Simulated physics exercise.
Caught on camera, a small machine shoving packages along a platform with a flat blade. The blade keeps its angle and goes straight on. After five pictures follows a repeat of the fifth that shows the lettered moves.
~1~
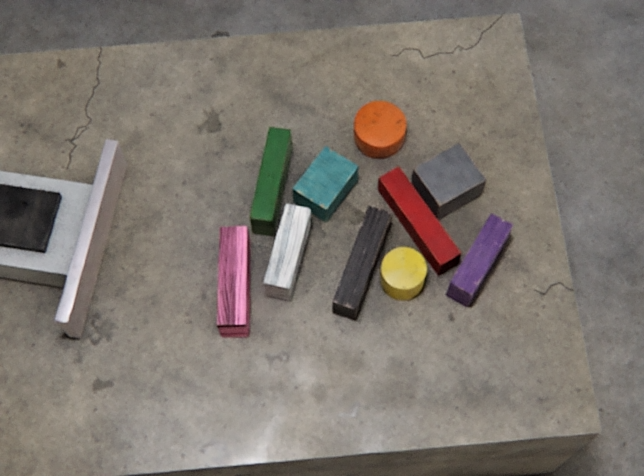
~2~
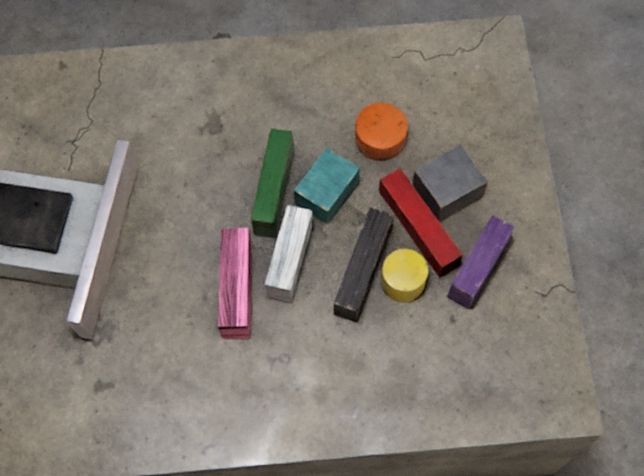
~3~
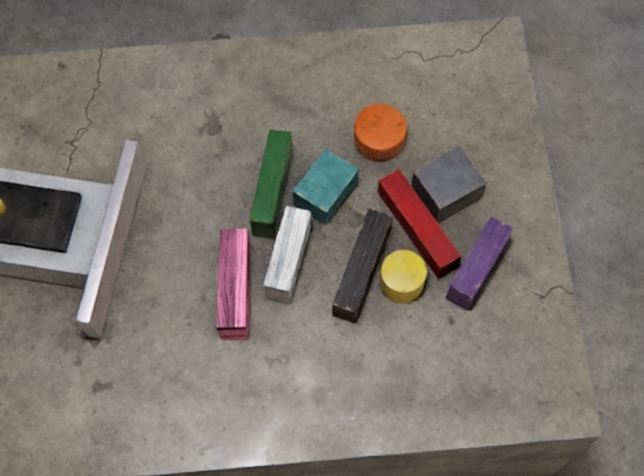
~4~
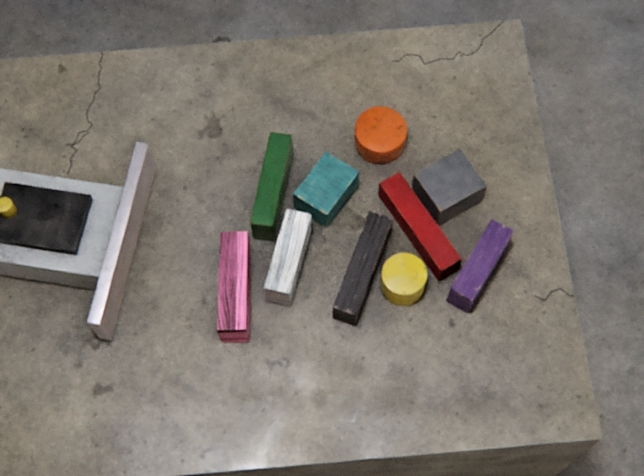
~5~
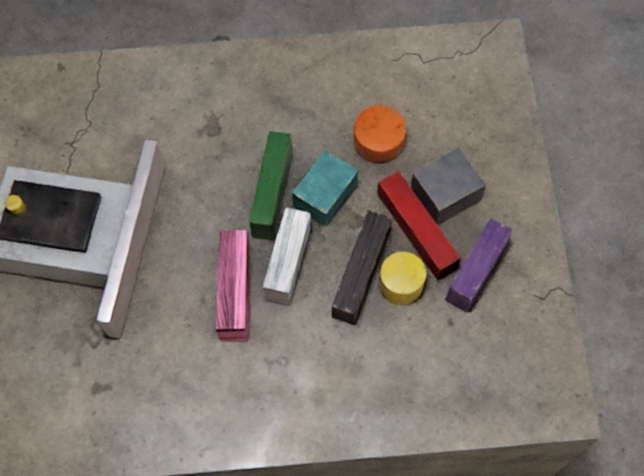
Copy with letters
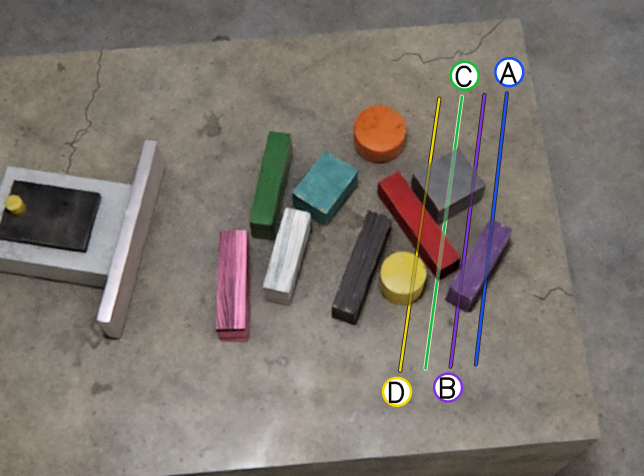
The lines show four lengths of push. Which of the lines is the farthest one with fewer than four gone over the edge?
It can go as far as B.
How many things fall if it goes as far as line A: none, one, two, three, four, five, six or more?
By then, four.
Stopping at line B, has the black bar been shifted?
Yes.
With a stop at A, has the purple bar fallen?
Yes.
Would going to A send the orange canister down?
No.
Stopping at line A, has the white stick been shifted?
Yes.
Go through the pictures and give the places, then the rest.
In the first picture, orange canister (379, 130); red stick (418, 220); purple bar (479, 260).
In the second picture, robot (27, 217); pink stick (236, 283).
In the third picture, robot (36, 216); turquoise crate (326, 187).
In the fourth picture, robot (47, 218); white stick (289, 257).
In the fifth picture, robot (56, 216); green bar (271, 186); orange canister (379, 134); red stick (417, 225).
On the marked copy, A at (493, 221); B at (469, 223); C at (445, 225); D at (421, 227).
With B. Early on, robot (178, 206); pink stick (261, 286); green bar (280, 186).
Further on, robot (301, 196); purple bar (526, 269); grey crate (501, 180).
At the end, robot (396, 189); grey crate over the edge; purple bar over the edge; two fallen.
As for the rest, A drops four; C is within the limit but short; D is within the limit but short.
